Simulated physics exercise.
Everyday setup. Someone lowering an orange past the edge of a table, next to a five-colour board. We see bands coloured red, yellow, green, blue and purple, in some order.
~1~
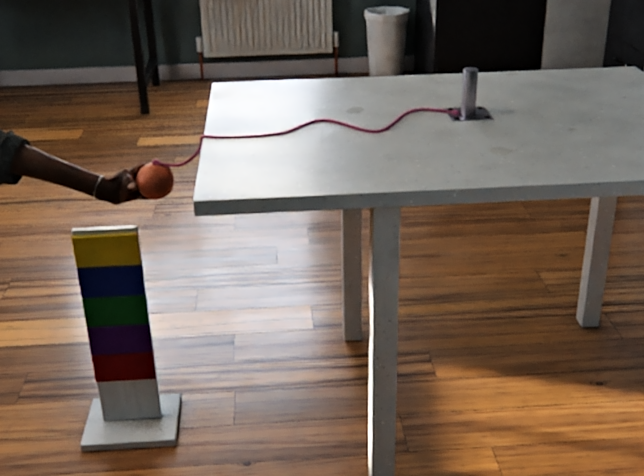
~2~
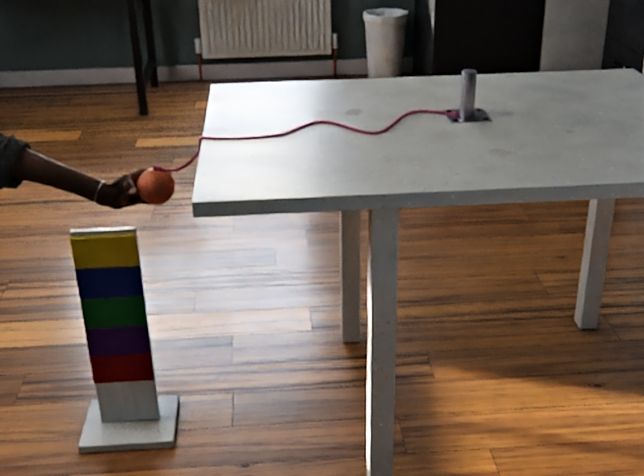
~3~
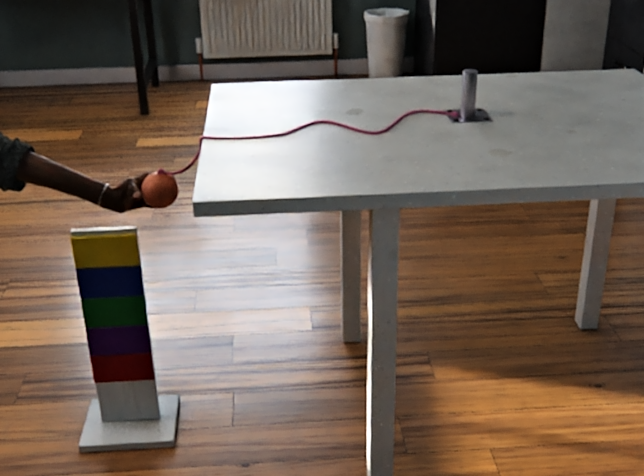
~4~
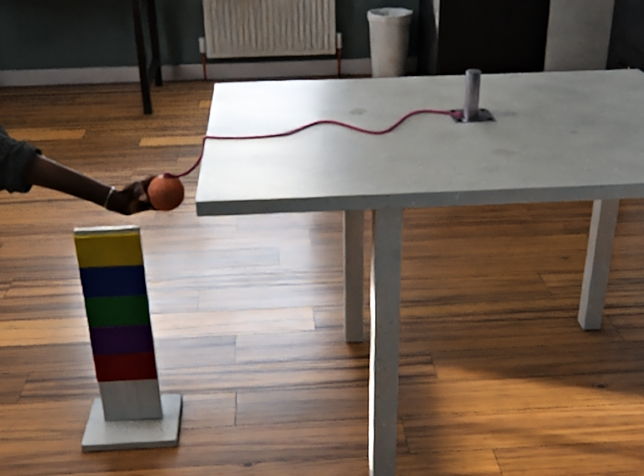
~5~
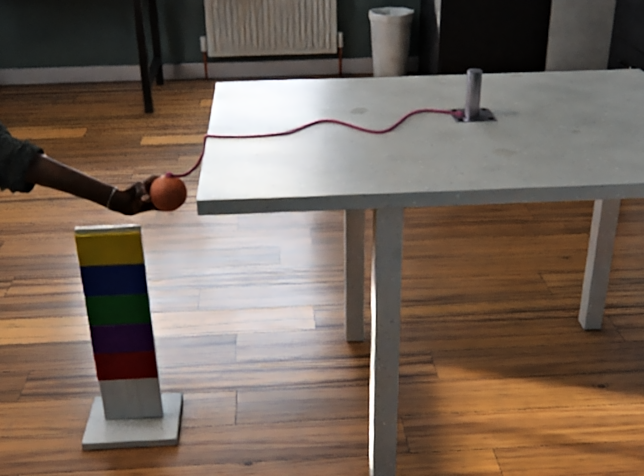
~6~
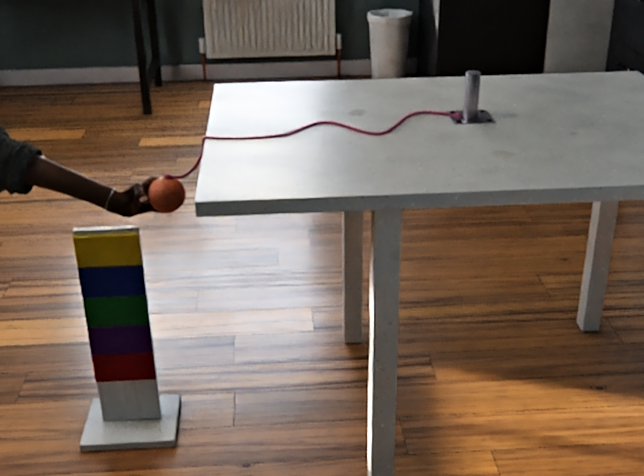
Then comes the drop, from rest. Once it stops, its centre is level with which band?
The blue band.
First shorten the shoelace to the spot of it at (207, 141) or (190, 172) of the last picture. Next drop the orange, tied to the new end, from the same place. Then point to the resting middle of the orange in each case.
Roughly (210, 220), then roughly (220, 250).
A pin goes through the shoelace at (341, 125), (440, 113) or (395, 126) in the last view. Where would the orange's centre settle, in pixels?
First near (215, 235), then near (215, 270), then near (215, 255).
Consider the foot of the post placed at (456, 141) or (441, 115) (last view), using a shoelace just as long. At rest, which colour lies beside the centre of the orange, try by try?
Going case by case, it's green and then green.
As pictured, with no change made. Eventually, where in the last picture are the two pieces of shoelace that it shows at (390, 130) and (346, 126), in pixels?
Roughly (355, 124) for the first and (297, 128) for the second.
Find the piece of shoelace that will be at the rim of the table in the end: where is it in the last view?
Look near (272, 136).
Soon after, orange near (182, 273); level with blue.
Then, orange near (244, 262); level with blue.
Further on, orange near (203, 274); level with blue.
At rest, orange near (212, 274); level with blue. The shoelace holds its middle at blue.
